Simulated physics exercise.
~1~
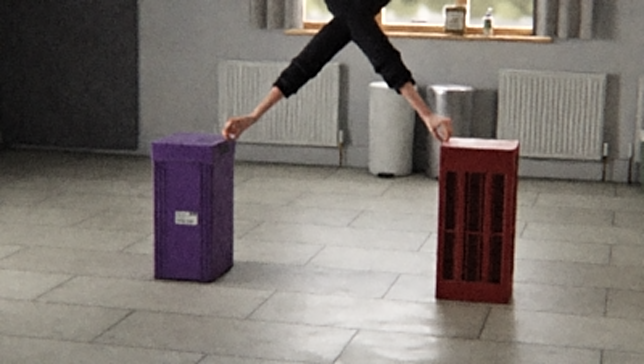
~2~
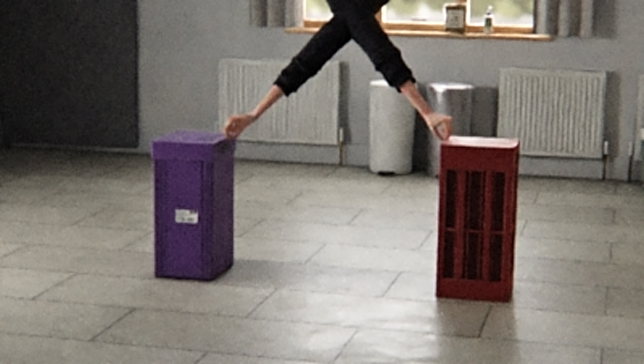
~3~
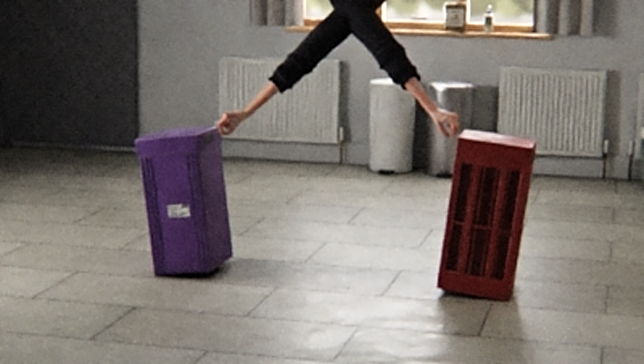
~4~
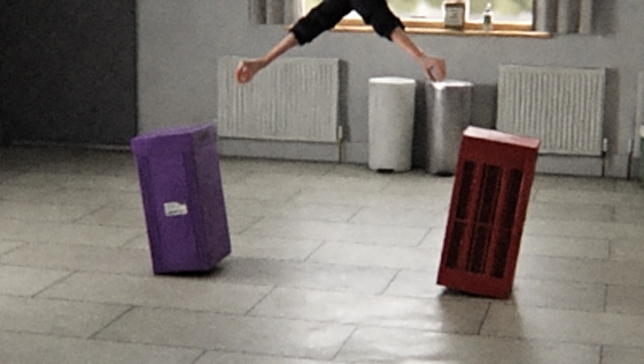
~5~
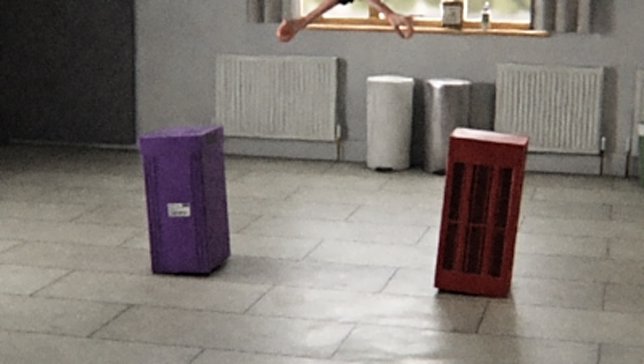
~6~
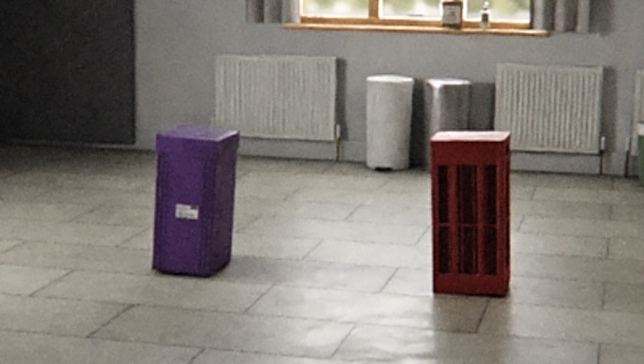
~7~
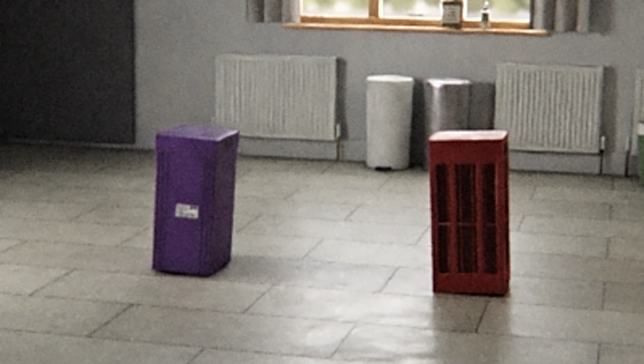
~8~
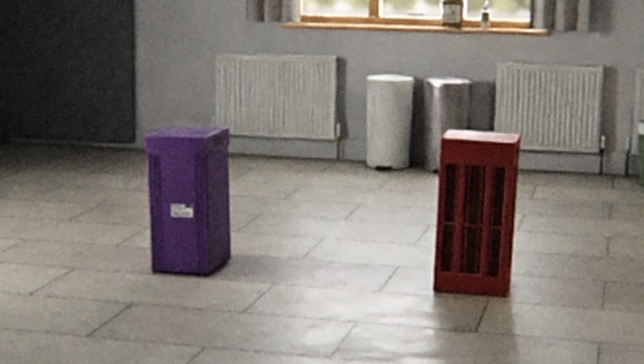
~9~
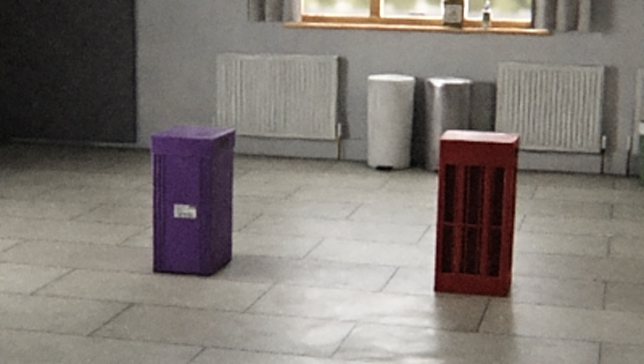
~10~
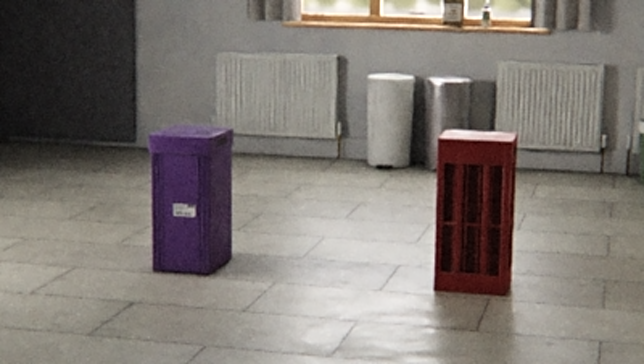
Two hands tilt a purple tote and red crate apart, and both rock back upright.
